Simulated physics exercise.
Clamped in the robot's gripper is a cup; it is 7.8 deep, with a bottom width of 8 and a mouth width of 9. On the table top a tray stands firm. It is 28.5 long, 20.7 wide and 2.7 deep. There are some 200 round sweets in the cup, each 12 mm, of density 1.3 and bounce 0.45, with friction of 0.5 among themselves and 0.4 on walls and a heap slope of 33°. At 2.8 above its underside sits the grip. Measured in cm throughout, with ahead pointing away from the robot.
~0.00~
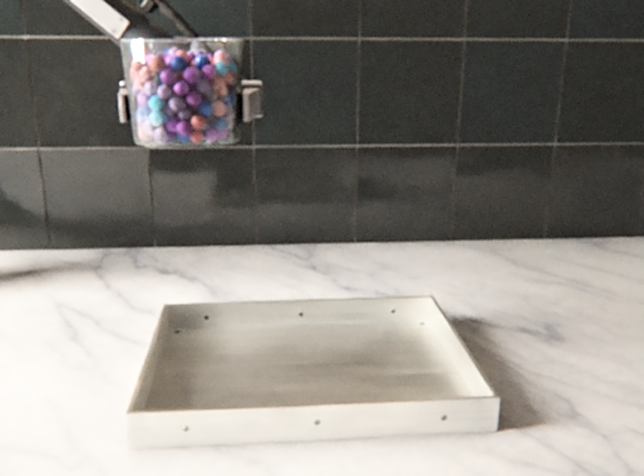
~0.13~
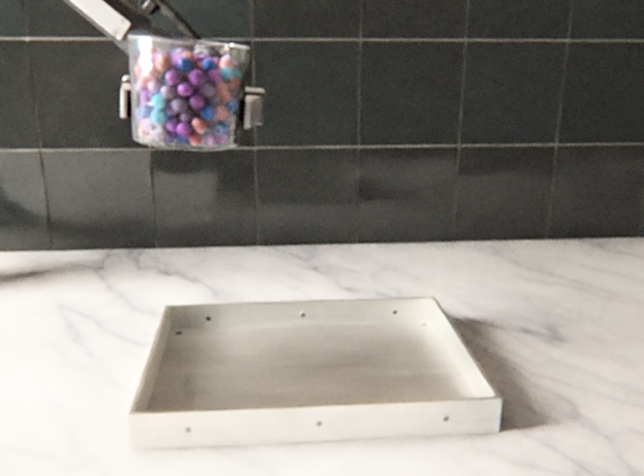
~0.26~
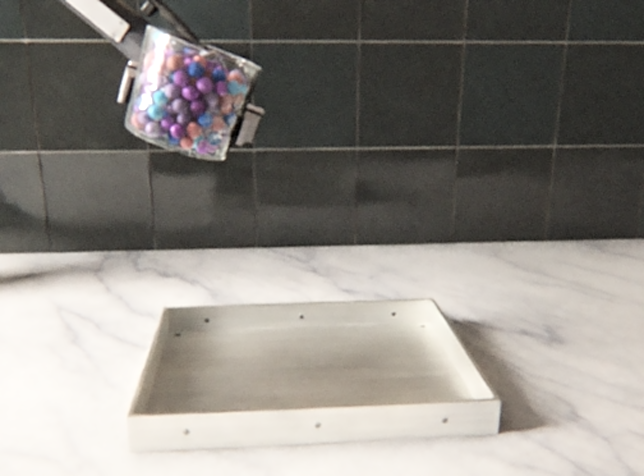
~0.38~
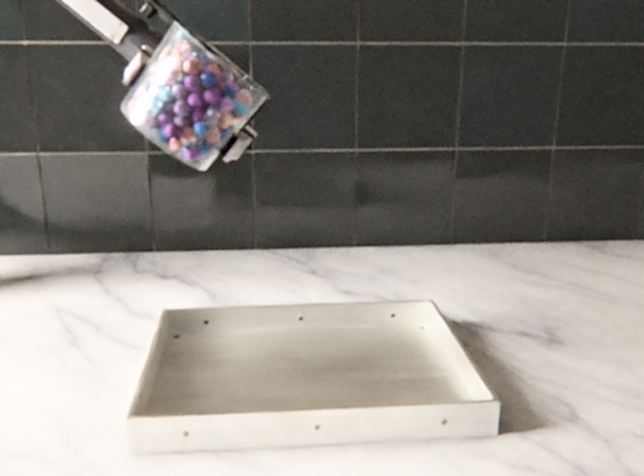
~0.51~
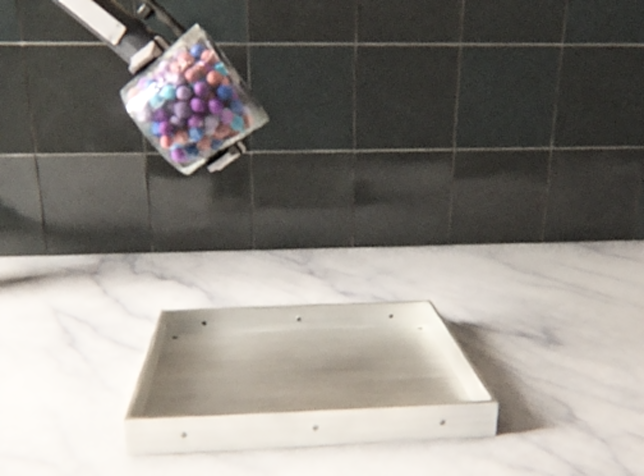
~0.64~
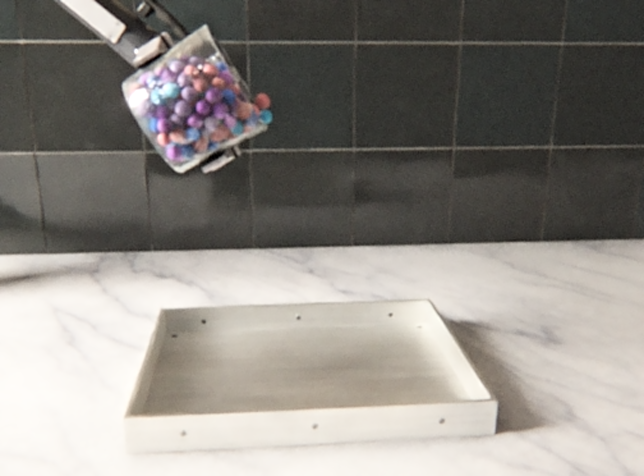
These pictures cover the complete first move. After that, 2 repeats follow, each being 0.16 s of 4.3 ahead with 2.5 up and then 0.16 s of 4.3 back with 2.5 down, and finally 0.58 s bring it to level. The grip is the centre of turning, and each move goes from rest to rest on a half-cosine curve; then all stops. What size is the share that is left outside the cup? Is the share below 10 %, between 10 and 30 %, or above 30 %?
It is above 30 %.
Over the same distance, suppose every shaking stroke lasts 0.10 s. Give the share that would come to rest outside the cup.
I'd expect close to 90 in a hundred.
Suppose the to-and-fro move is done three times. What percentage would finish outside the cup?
In that case, some 50 per cent.
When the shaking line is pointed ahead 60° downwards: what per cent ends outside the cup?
Close to 5 in a hundred.
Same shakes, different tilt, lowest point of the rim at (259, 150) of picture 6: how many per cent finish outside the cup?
About 80 percent.
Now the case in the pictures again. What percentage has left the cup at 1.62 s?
About 40 in a hundred parts are out by then.
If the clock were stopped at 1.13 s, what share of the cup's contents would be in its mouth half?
Near 50 in a hundred.
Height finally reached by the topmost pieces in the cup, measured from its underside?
7.0 cm.
After 1.13 s, tilted 60° forward, highest piece 30 above the table; 156 in the cup, 43 in the tray, 1 on the table or floor, 5 in flight or on a rim.
After 1.62 s, tilted 23° forward, highest piece 28 above the table; 121 in the cup, 82 in the tray, 2 on the table or floor.
After 2.06 s, level, highest piece 30 above the table; 121 in the cup, 82 in the tray, 2 on the table or floor.
After 3.11 s, level, highest piece 30 above the table; 121 in the cup, 82 in the tray, 2 on the table or floor.
In the end, 121 in the cup, 82 in the tray, 2 on the table or floor. That is 41 % outside the cup.
